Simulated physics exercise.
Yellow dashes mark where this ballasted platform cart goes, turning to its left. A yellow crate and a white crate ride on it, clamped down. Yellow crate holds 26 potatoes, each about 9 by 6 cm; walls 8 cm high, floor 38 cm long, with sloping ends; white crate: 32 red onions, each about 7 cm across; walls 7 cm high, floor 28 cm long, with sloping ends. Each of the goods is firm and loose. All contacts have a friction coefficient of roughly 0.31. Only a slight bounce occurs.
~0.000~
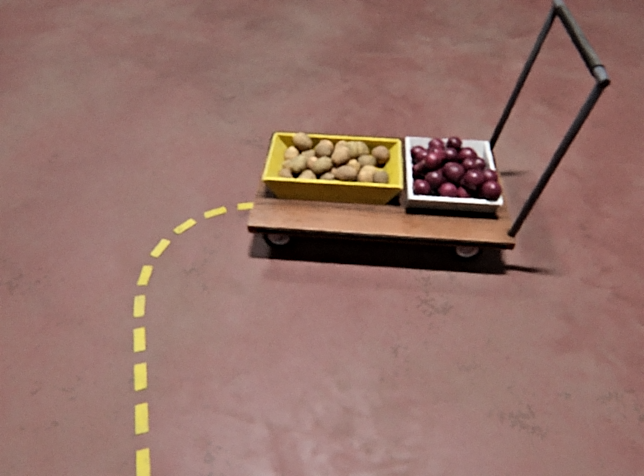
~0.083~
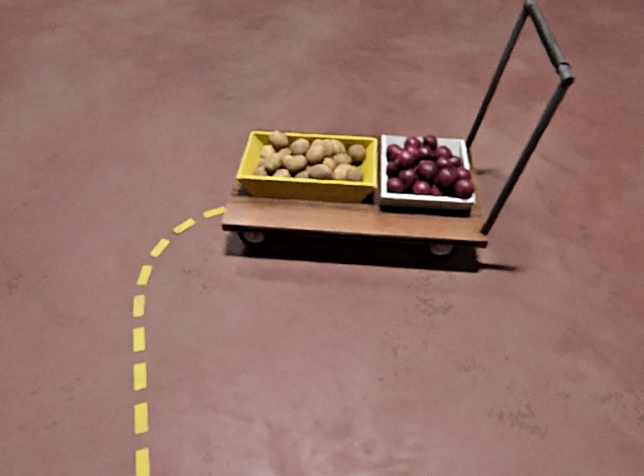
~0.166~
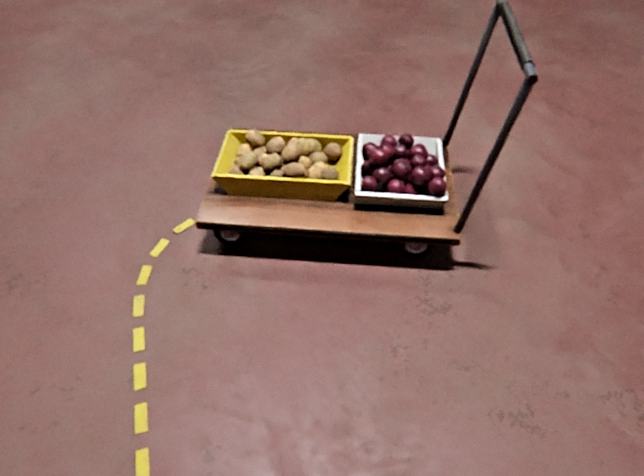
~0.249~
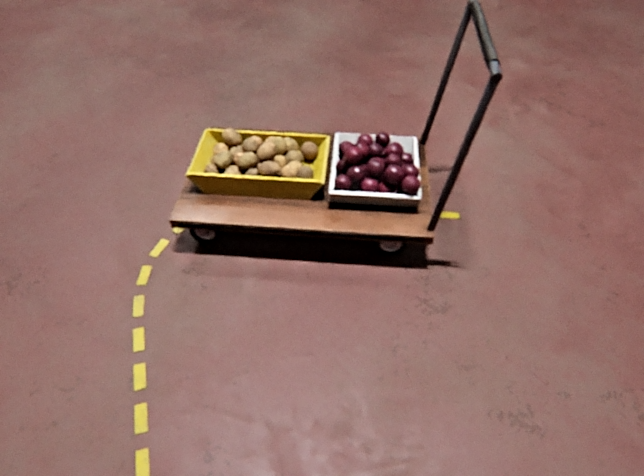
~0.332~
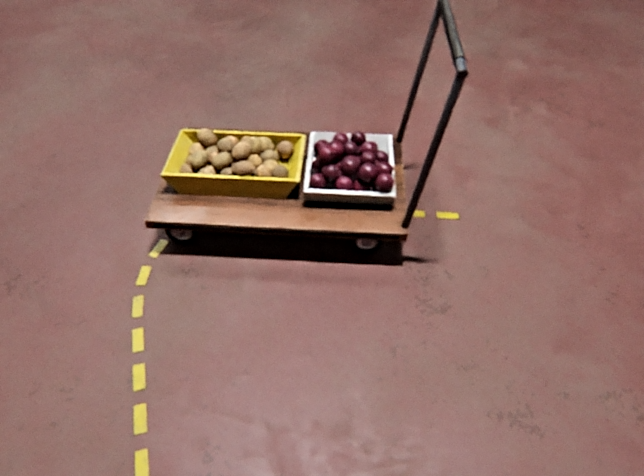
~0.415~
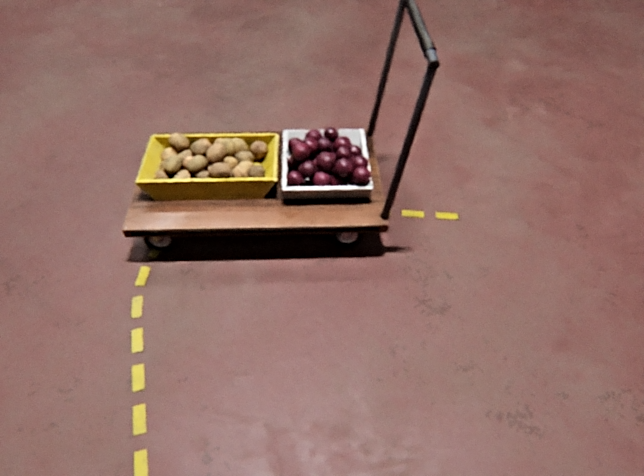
At first, a wooden cart with a dark handle stands on a reddish floor, carrying potatoes in a yellow crate and red onions in a white one. It rolls steadily left over a curved dashed yellow line, uncovering dashes behind it, then begins turning slightly, both loads still inside.
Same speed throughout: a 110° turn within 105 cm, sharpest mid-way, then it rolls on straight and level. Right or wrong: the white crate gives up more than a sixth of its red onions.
Wrong.
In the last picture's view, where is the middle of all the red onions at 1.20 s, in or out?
Roughly at (121, 233).
After 0.74 s, the yellow crate has all 26 and the white crate has all 32.
After 0.92 s, the yellow crate has all 26 and the white crate has all 32.
After 1.20 s, the yellow crate has all 26 and the white crate is down by 1 of 32.
Outcome (at 1.66 s), the yellow crate has all 26 and the white crate is down by 2 of 32. Asked share, 2 of 32, 6 per cent.
